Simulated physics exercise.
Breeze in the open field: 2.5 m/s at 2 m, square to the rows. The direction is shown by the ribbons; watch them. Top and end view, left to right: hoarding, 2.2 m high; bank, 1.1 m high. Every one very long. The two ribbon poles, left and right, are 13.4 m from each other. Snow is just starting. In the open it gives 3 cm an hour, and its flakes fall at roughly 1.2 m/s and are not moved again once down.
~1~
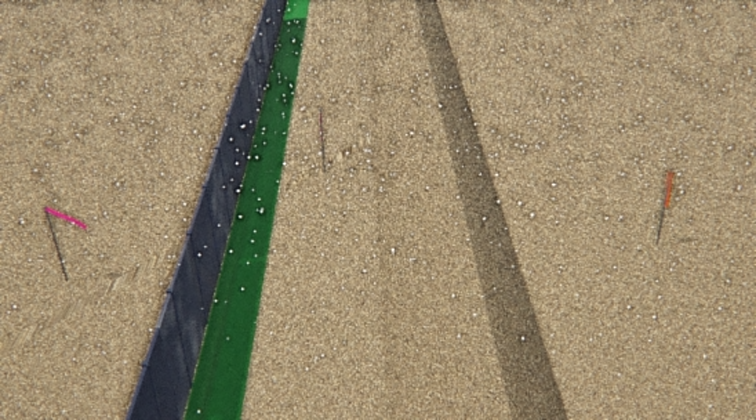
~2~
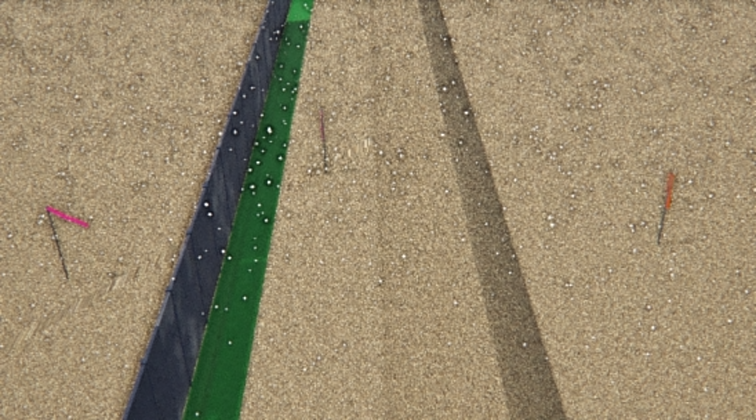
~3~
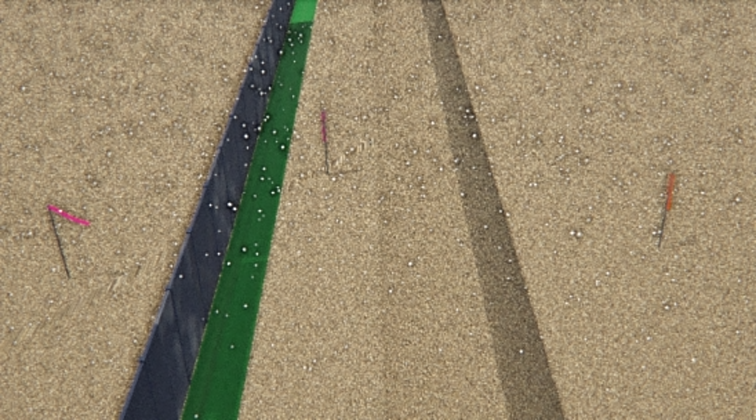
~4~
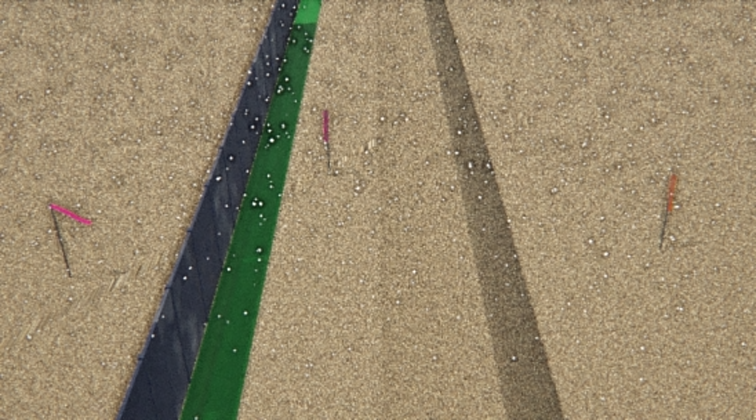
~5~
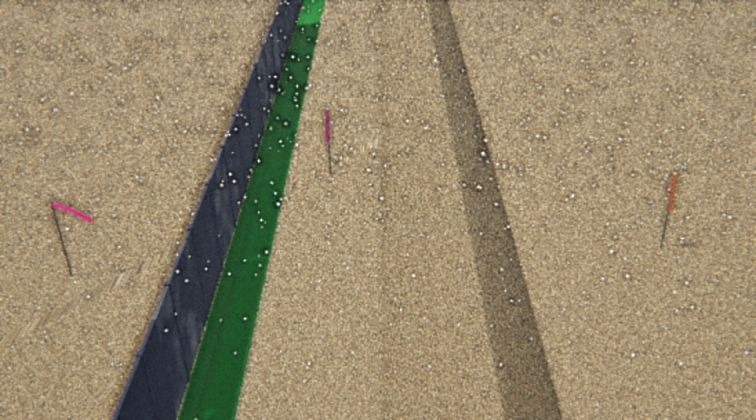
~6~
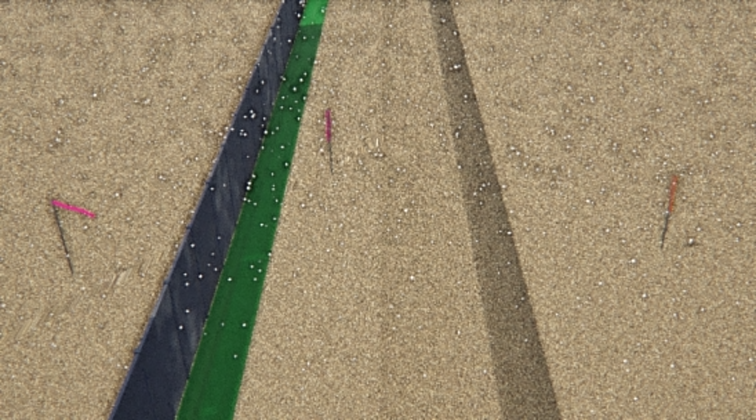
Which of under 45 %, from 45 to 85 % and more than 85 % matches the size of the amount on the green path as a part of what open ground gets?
The match is from 45 to 85 %.
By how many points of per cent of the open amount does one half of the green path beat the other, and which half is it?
The right one, some 30 points more.
10 minutes on, 3 mm on the green path, 5 mm in the open.
30 minutes on, 9 mm on the green path, 15 mm in the open.
60 minutes on, 19 mm on the green path, 30 mm in the open, so the green path has 63 % of the open amount; the left half of it has 49 %, the right half 78 %.
